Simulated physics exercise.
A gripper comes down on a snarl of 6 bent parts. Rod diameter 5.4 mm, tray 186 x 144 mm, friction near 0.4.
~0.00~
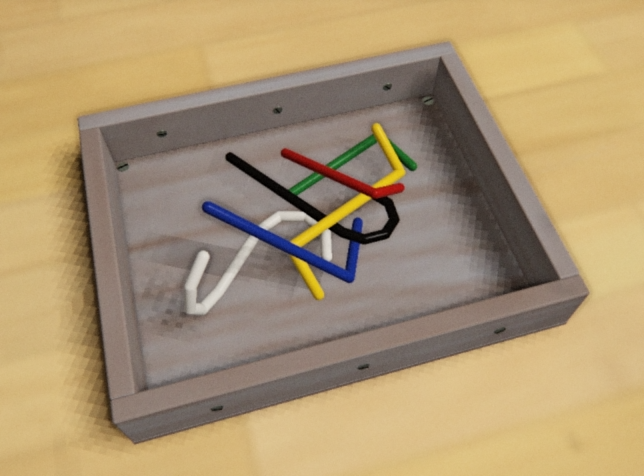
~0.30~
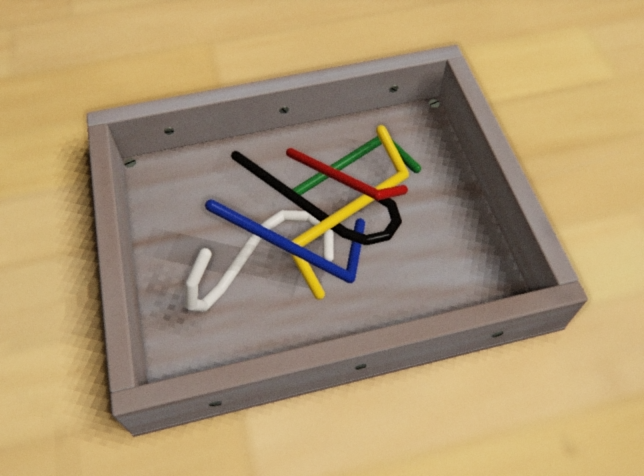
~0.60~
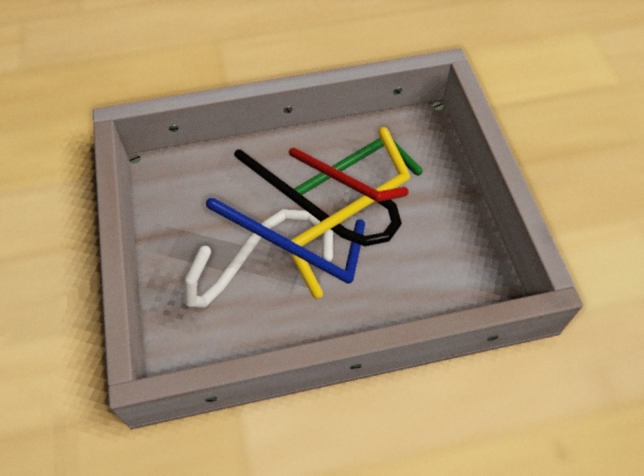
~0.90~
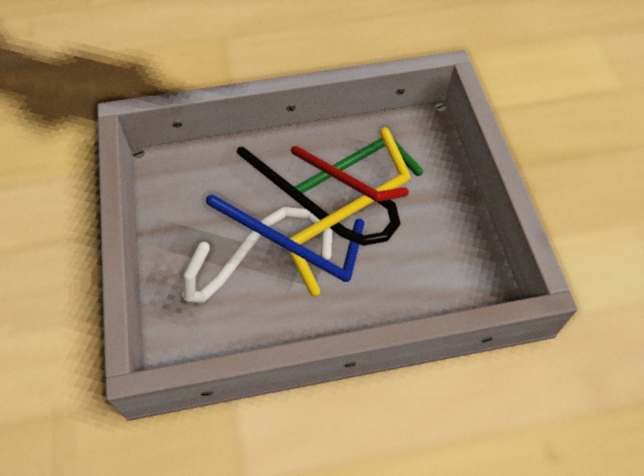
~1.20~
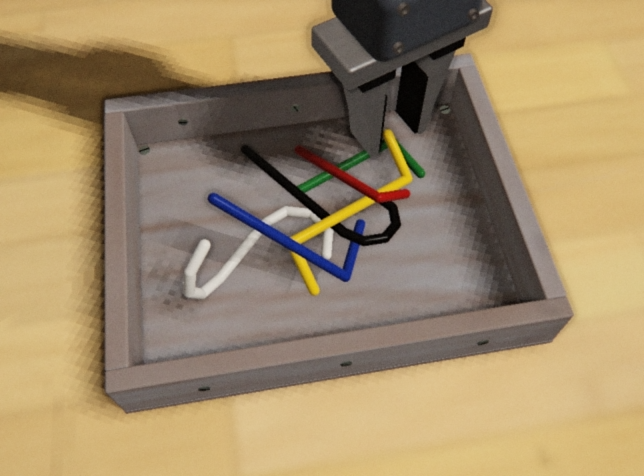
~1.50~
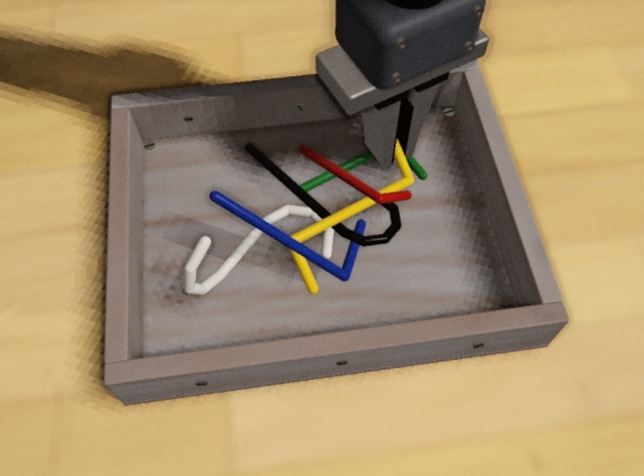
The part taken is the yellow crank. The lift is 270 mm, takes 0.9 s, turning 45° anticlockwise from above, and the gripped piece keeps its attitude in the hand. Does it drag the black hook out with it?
Black hook: Remains below.
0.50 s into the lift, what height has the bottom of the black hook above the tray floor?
About 0 mm.
After 1.77 s, lowest point more than 20 mm over the tray floor, yellow crank 58 mm.
After 2.00 s, lowest point more than 20 mm over the tray floor, yellow crank 159 mm, red key 106 mm.
After 2.40 s, lowest point more than 20 mm over the tray floor, yellow crank 273 mm.
End, hanging yellow crank 273 mm; the other 5 are down.
